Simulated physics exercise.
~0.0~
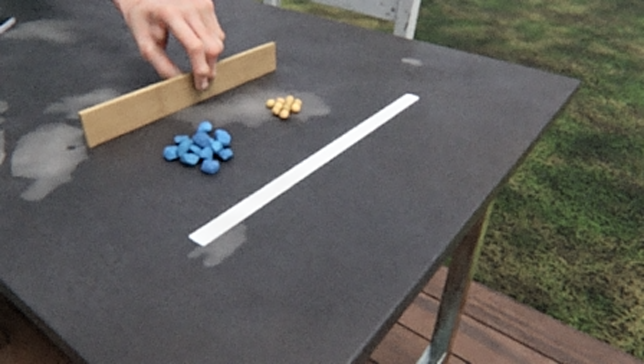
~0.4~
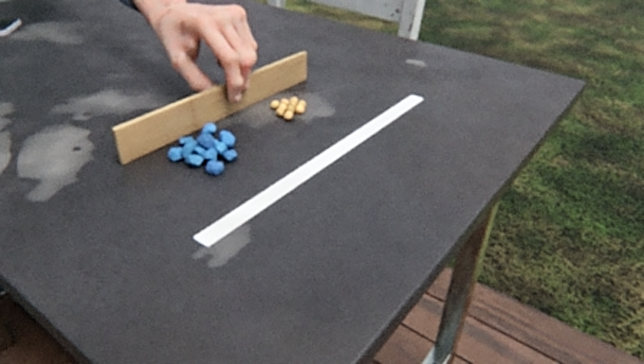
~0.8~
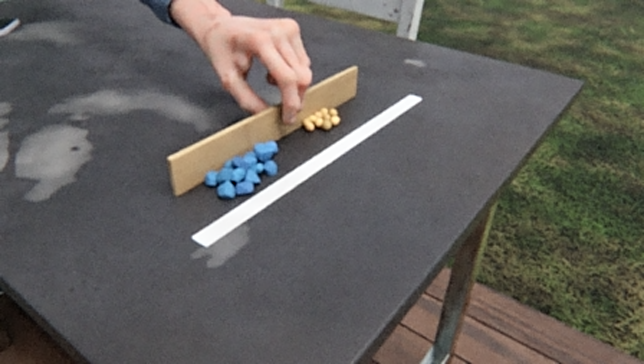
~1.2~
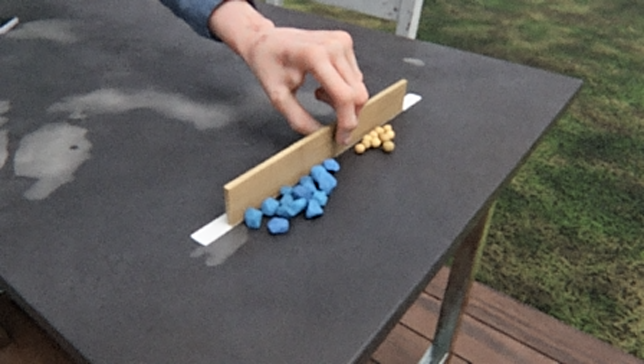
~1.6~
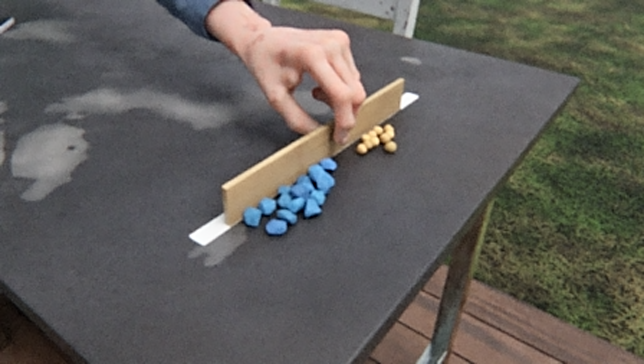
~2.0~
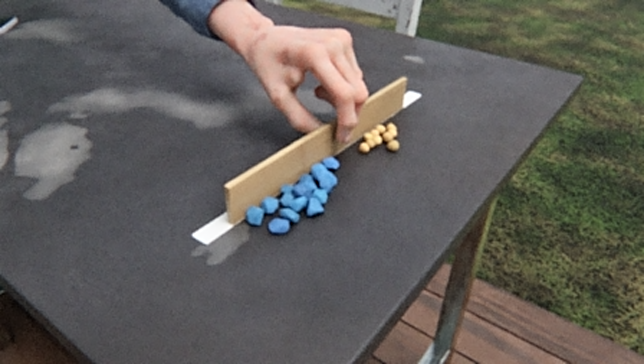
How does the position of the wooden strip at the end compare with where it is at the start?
At the start the strip stands to the left of the white tape, behind the loose pieces. At the end it is farther right and lower in view, standing upright on the tape.
On a dark outdoor table, a hand slides an upright strip of wood rightward, pushing a batch of blue pieces and a smaller batch of yellowish ones across a line of white tape. The strip stops on the tape, with both batches still on the table just beyond it.
